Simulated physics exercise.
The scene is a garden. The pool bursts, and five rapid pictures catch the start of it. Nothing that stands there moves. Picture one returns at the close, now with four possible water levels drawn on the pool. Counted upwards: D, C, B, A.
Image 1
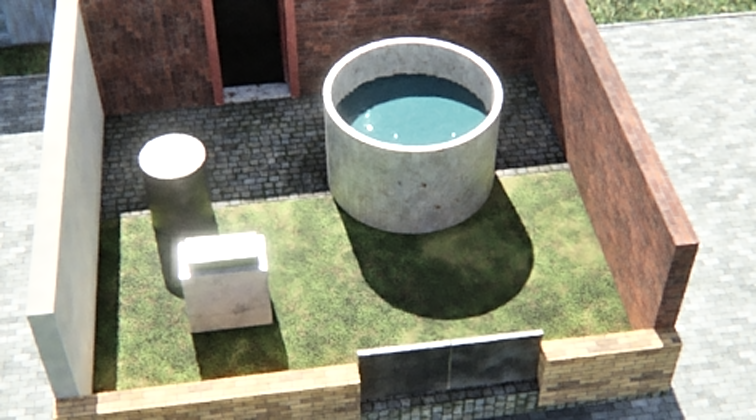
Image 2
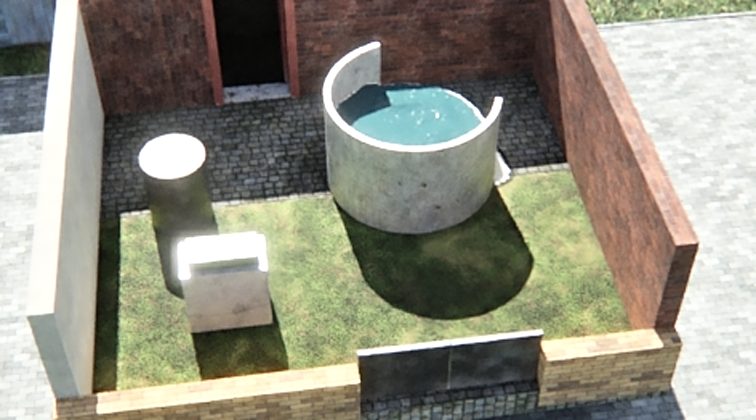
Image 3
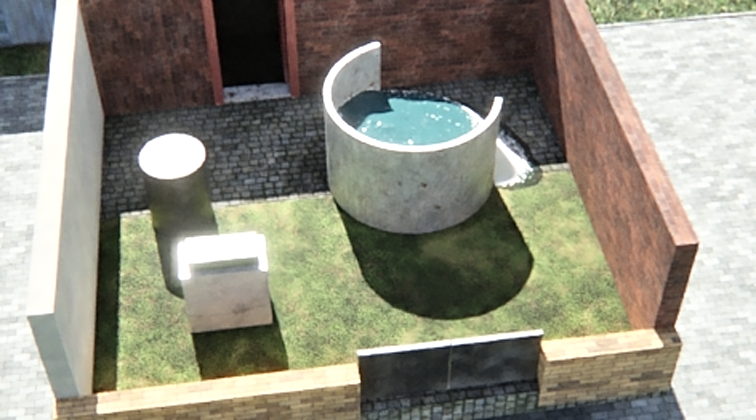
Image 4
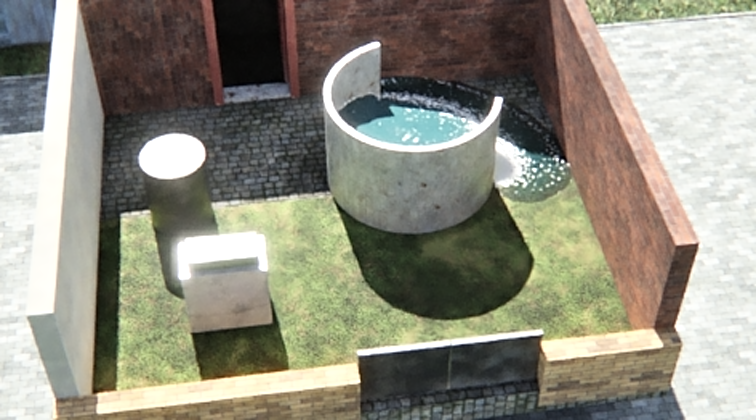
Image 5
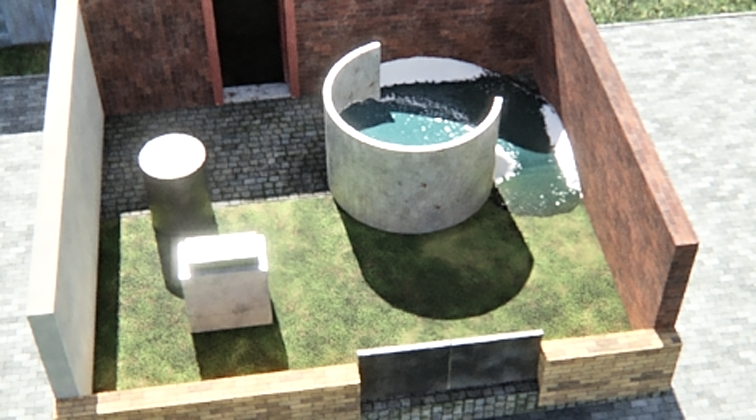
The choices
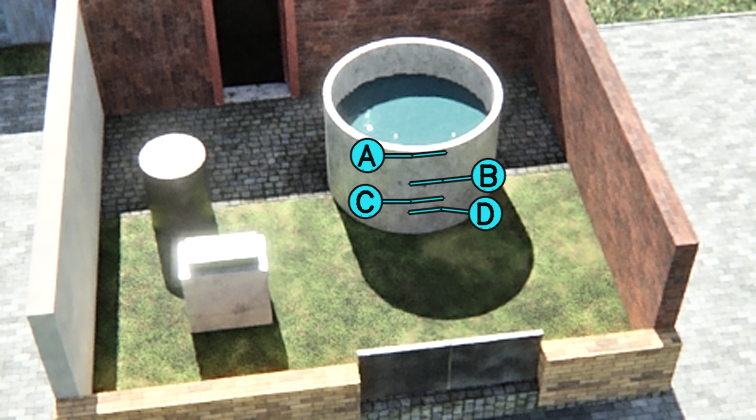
Walled garden with a round concrete pool, its back wall section vanishing and water pouring out across the paving behind and right.
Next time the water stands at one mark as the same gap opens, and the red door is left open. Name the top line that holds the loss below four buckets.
Mark B.
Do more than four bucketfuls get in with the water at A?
Yes, that goes wrong.
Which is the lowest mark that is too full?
That would be A.
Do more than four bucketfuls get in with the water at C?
No, that is safe.
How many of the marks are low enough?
Three.
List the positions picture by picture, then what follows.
In the first frame, water in the pool at rest, its middle at (412, 123); foot of the red doorway at (258, 100); shut gate at (450, 350).
In the second frame, 2 % of the ground under water, visible out to (505, 179).
In the third frame, 6 % of the ground under water, visible out to (530, 180).
In the fourth frame, 12 % of the ground under water, visible out to (536, 197).
In the fifth frame, 16 % of the ground under water, visible out to (581, 198).
In cyan, A at (428, 154); B at (427, 182); C at (426, 199); D at (425, 210); from the bottom up D, C, B, A.
With A, about 11 bucketfuls get in.
With B, a splash gets over, under a bucket.
With C, nothing gets over.
With D, nothing gets over.
